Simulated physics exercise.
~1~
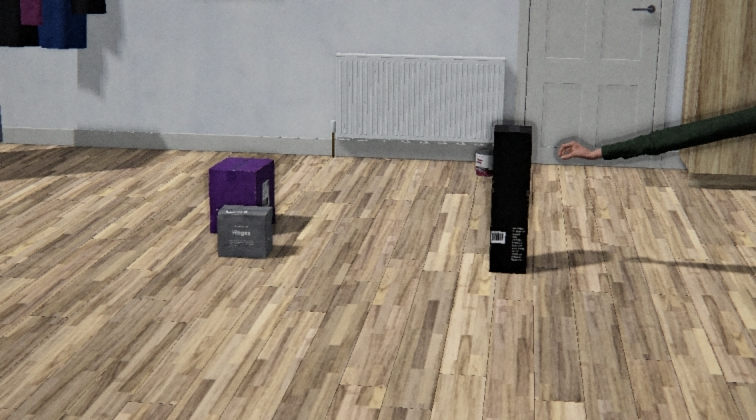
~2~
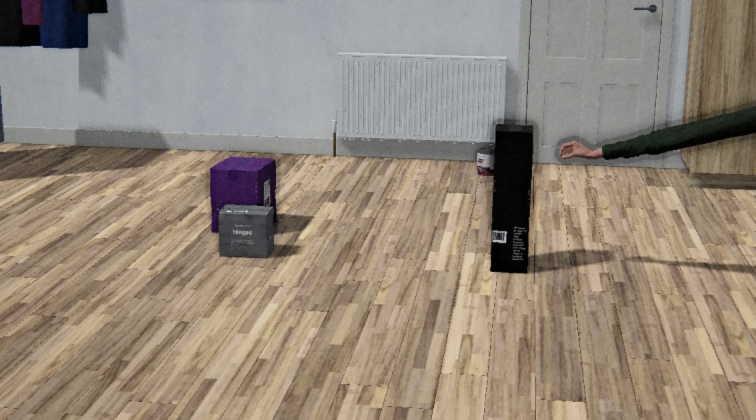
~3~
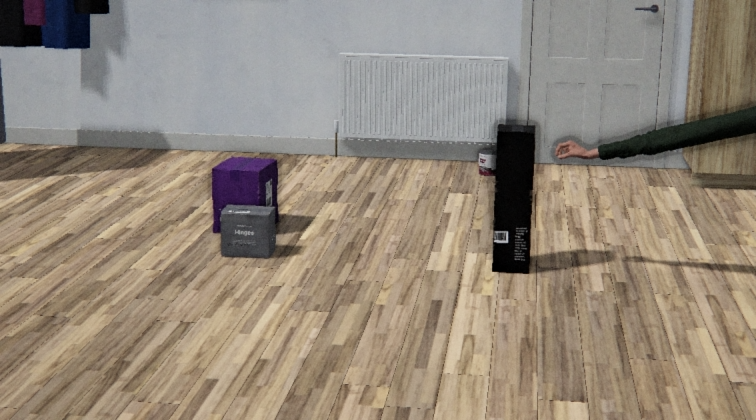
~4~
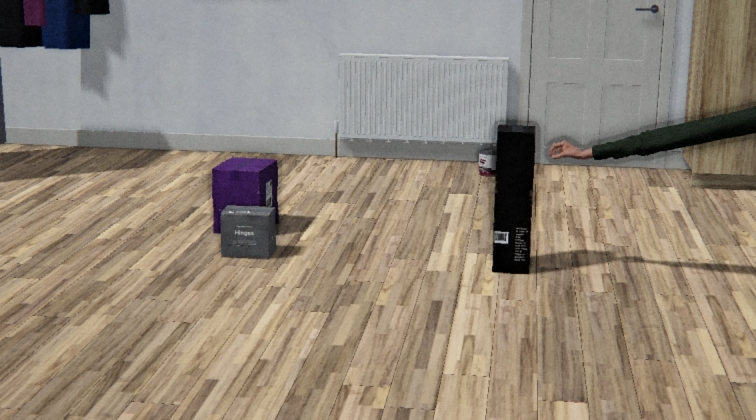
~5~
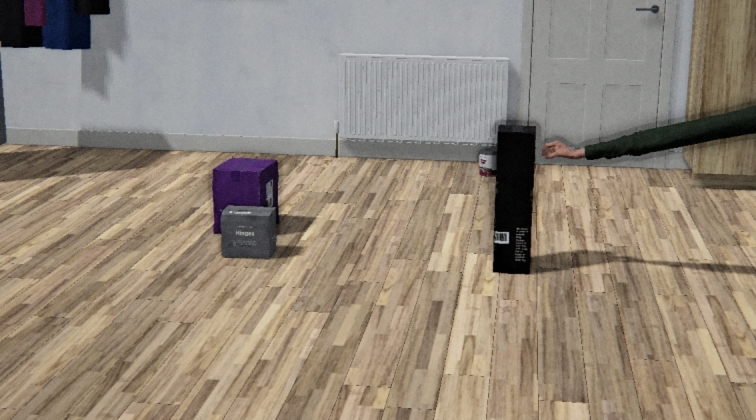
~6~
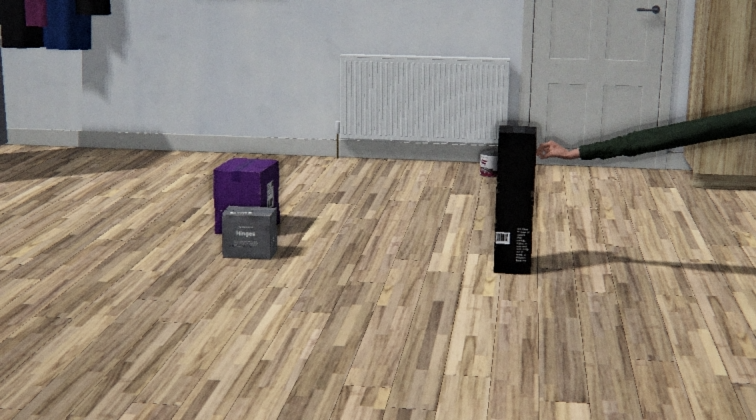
A tall black box stands upright right of centre on a pale wood-plank floor, in a room seen from slightly above with a white radiator and door behind. A purple box sits behind a smaller grey one to the left, and a small container stands near the wall. A green-sleeved arm inches its hand leftward to the black box, while the view shifts very slightly.
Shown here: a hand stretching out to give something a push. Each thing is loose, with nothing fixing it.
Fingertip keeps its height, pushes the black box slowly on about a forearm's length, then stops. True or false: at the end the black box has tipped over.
True.
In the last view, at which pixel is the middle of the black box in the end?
At about (412, 246).
Then, 0.70 s on from there, black box turned 30° from how it was put near (476, 199).
Then, 1.00 s on from there, black box on its side near (428, 234).
In the end, toppled on the floor, black box. At the end, from the last picture's camera, black box near (412, 246).
